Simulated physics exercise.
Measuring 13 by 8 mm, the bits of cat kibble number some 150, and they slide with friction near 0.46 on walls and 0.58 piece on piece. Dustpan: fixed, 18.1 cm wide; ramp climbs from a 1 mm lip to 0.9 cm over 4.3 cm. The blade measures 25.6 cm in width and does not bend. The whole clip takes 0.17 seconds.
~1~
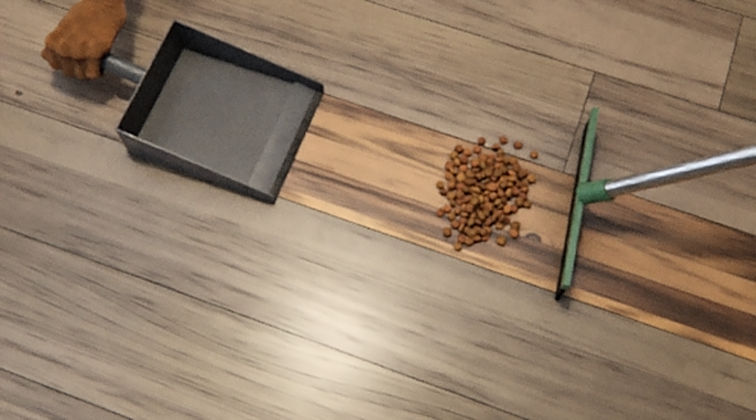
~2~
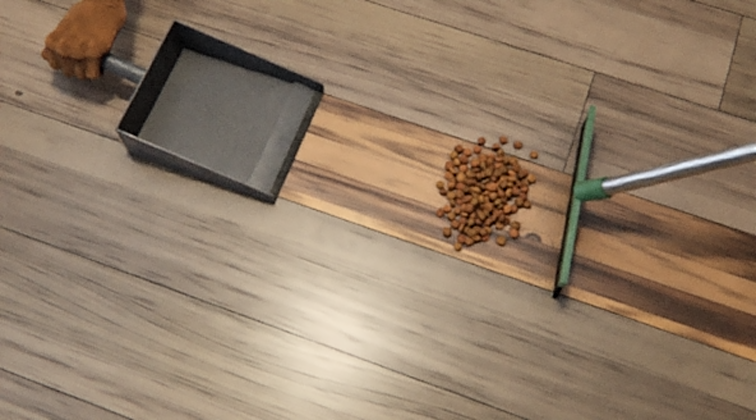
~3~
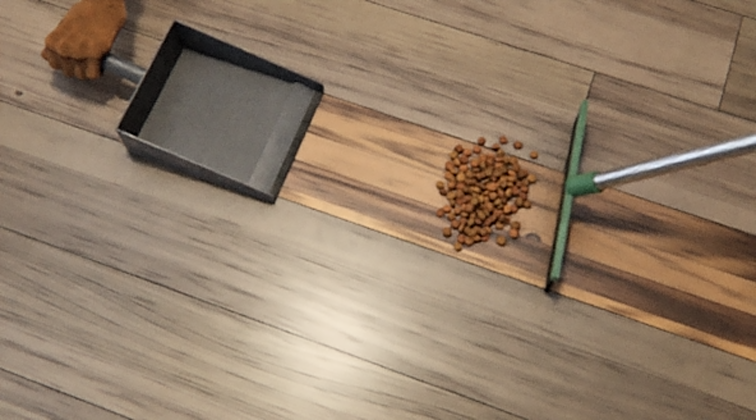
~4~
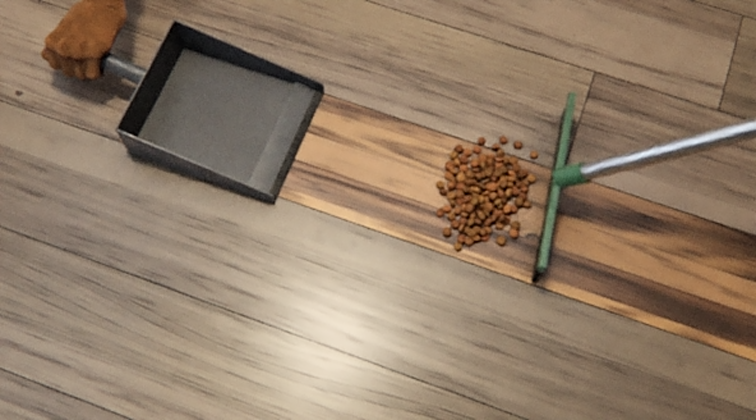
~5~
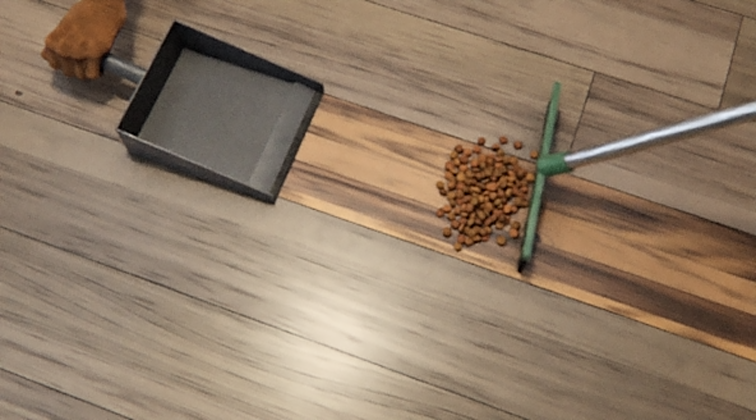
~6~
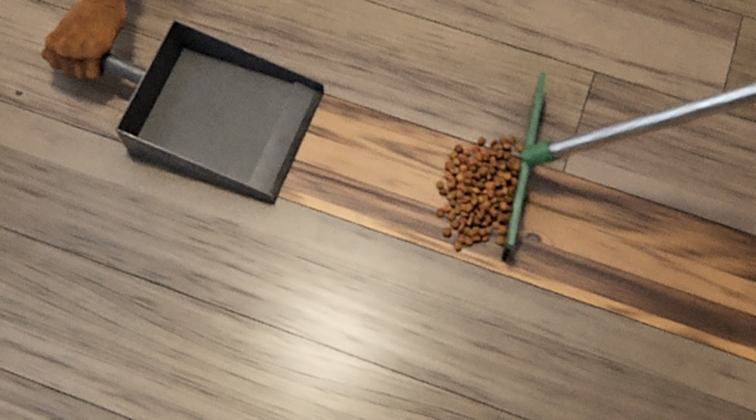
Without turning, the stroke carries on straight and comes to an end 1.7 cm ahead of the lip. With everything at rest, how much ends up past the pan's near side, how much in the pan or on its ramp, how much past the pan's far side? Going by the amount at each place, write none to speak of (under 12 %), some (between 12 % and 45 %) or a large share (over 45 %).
Near side: None to speak of, pan: None to speak of, far side: Some.
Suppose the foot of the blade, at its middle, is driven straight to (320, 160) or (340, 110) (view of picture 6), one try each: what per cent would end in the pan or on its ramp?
I'd expect about 35 percent, then about 25 percent.
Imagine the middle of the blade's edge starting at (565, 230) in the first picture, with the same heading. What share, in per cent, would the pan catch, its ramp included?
It would come to about 10 in a hundred.
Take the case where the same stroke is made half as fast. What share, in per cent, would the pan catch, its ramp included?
In that case roughly 0 percent.
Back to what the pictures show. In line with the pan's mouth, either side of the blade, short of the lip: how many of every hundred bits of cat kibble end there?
I'd say close to 55 per cent of them.
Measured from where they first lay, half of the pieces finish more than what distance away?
I'd say close to 26 cm.
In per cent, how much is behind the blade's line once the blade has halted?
Estimate: Around 25 %.
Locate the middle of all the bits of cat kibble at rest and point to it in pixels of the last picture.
At about (327, 111).
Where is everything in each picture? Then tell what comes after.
In the first picture, blade from (565, 285) to (594, 114), moved 0.0 cm, 0 of the pieces shifted so far; middle of the pieces at (482, 193); pan at (215, 118).
In the second picture, blade from (562, 283) to (591, 112), moved 0.4 cm, 0 of the pieces shifted so far; middle of the pieces at (482, 193).
In the third picture, blade from (554, 277) to (584, 107), moved 1.7 cm, 0 of the pieces shifted so far; middle of the pieces at (482, 193).
In the fourth picture, blade from (541, 267) to (571, 99), moved 3.7 cm, 0 of the pieces shifted so far; middle of the pieces at (482, 193).
In the fifth picture, blade from (525, 256) to (557, 89), moved 6.1 cm, 0 of the pieces shifted so far; middle of the pieces at (482, 193).
In the sixth picture, blade from (510, 244) to (542, 79), moved 8.6 cm, 61 of the pieces shifted so far; middle of the pieces at (481, 193); pan at (215, 118).
Then, 0.20 s after the last picture, middle of the blade 16 cm from the lip; 0 % over the lip, far side 20 %, near side 0 %.
Then, 0.33 s after the last picture, middle of the blade 8 cm from the lip; 0 % over the lip, far side 35 %, near side 0 %.
Then, 0.59 s after the last picture, middle of the blade 3 cm from the lip; 5 % over the lip, far side 35 %, near side 0 %.
In the end, near side 0 %, pan 5 %, far side 35 %, in front of the lip or behind the blade 55 %.
